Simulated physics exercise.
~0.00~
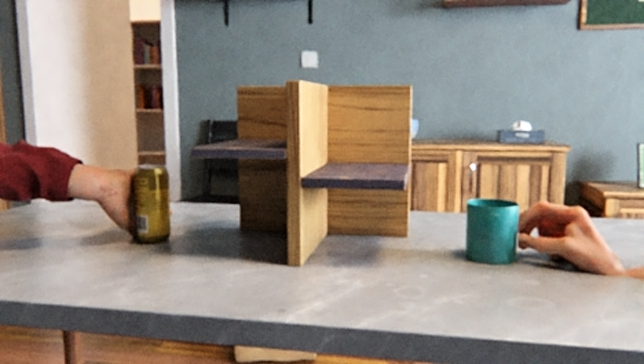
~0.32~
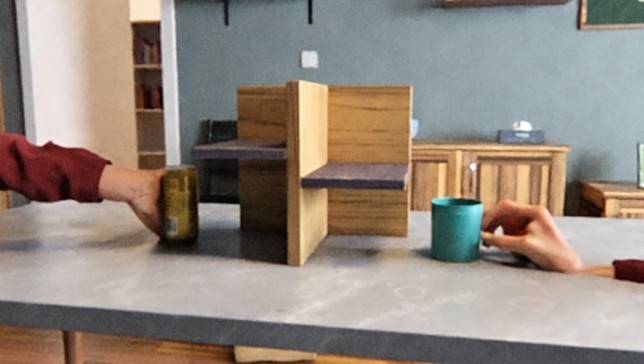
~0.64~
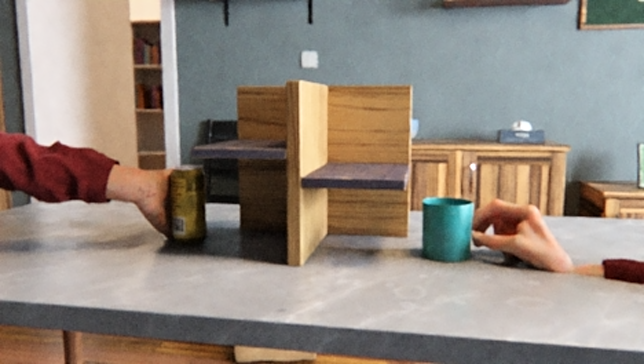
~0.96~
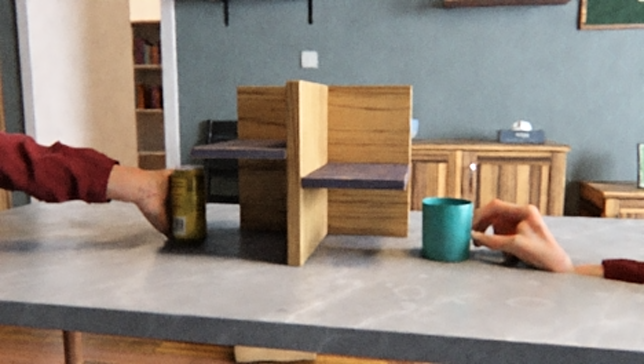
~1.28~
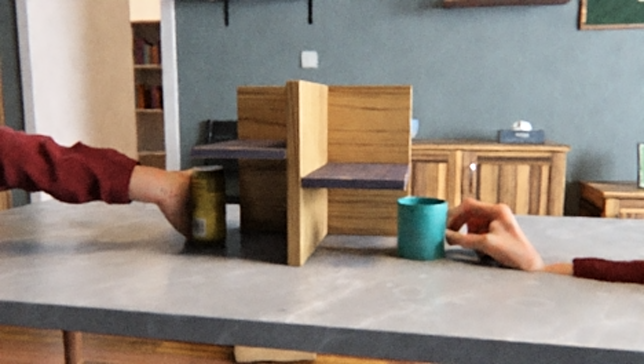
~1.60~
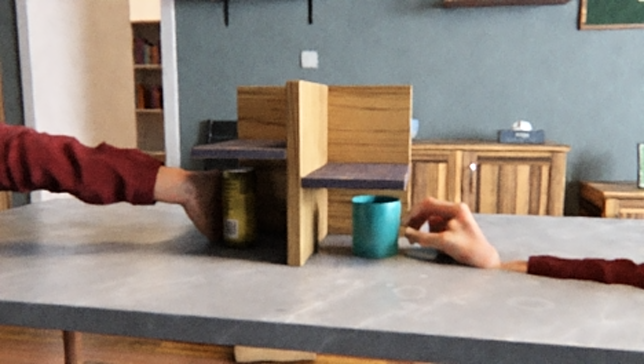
Two hands slide a yellow can and a turquoise beaker inward beneath a two-sided shelf.
